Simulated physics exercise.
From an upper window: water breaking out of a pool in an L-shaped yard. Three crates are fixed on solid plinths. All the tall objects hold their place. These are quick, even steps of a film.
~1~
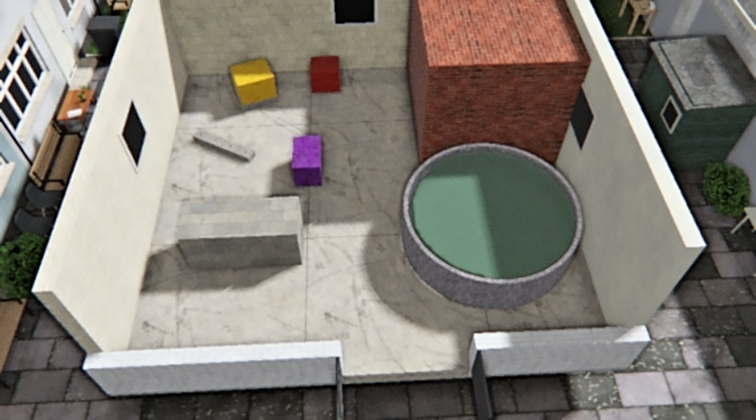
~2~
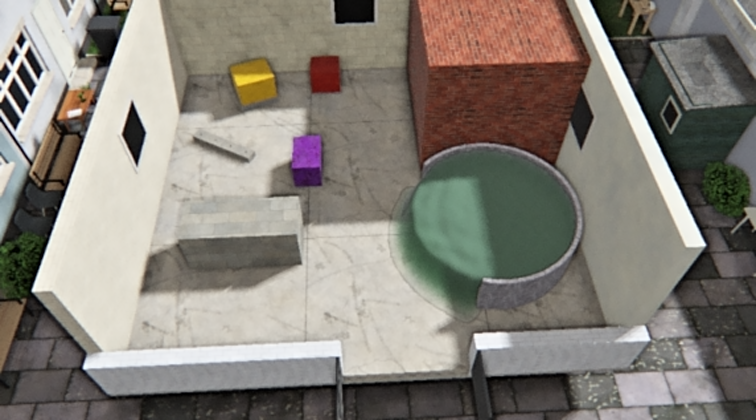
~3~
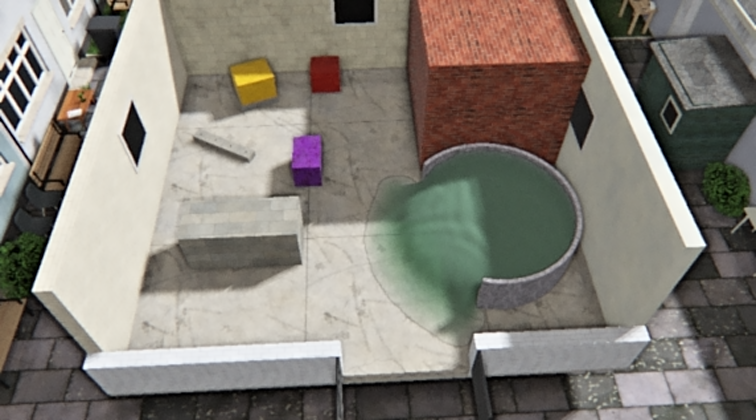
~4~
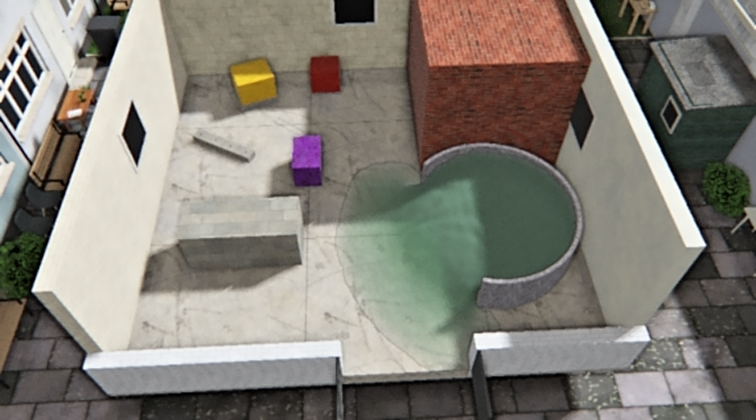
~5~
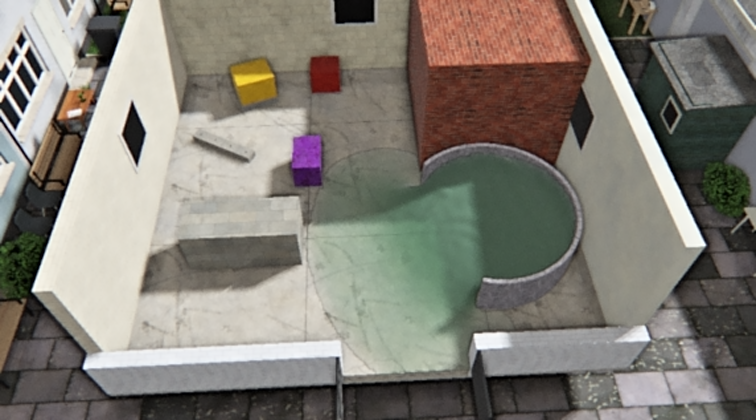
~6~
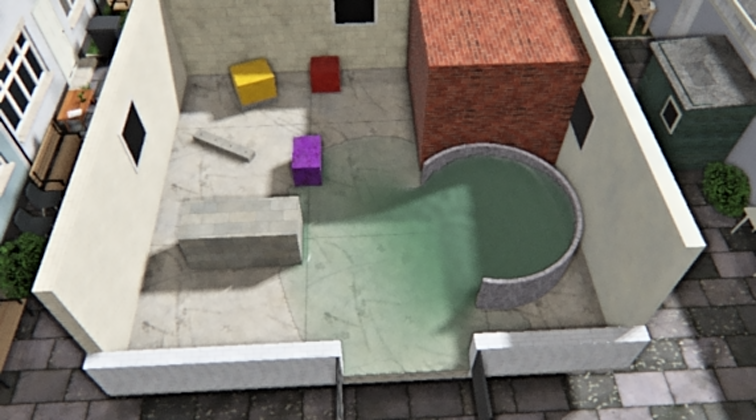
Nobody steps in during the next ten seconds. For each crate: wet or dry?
The red crate gets wet; the yellow crate gets wet; the purple crate gets wet.
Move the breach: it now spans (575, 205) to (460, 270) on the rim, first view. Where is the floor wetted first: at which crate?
It is the purple one.
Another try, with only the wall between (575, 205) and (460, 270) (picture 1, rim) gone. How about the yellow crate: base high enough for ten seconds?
Then: Yellow remains dry.
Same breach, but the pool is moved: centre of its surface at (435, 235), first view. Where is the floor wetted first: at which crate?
The purple one.
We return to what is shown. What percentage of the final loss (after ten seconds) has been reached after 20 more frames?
About 60 per cent.
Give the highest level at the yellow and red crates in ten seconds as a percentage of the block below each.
About 160 and 680 per cent.
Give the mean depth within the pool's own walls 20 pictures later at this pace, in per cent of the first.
About 20 per cent.
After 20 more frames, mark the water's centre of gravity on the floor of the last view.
I would point to (305, 239).
A moment on, water covers 55 % of the floor; the red crate water round its plinth, the yellow crate water round its plinth, the purple crate water round its plinth.
Next, water covers 65 % of the floor; the red crate water round its plinth, the yellow crate water round its plinth, the purple crate water round its plinth.
Then, water covers 85 % of the floor; the red crate water round its plinth, the yellow crate water round its plinth, the purple crate water round its plinth.
Later, water covers 90 % of the floor; the red crate water round its plinth, the yellow crate water round its plinth, the purple crate water round its plinth.
In the end, water covers 95 % of the floor; the red crate was topped, the yellow crate was topped, the purple crate was topped.
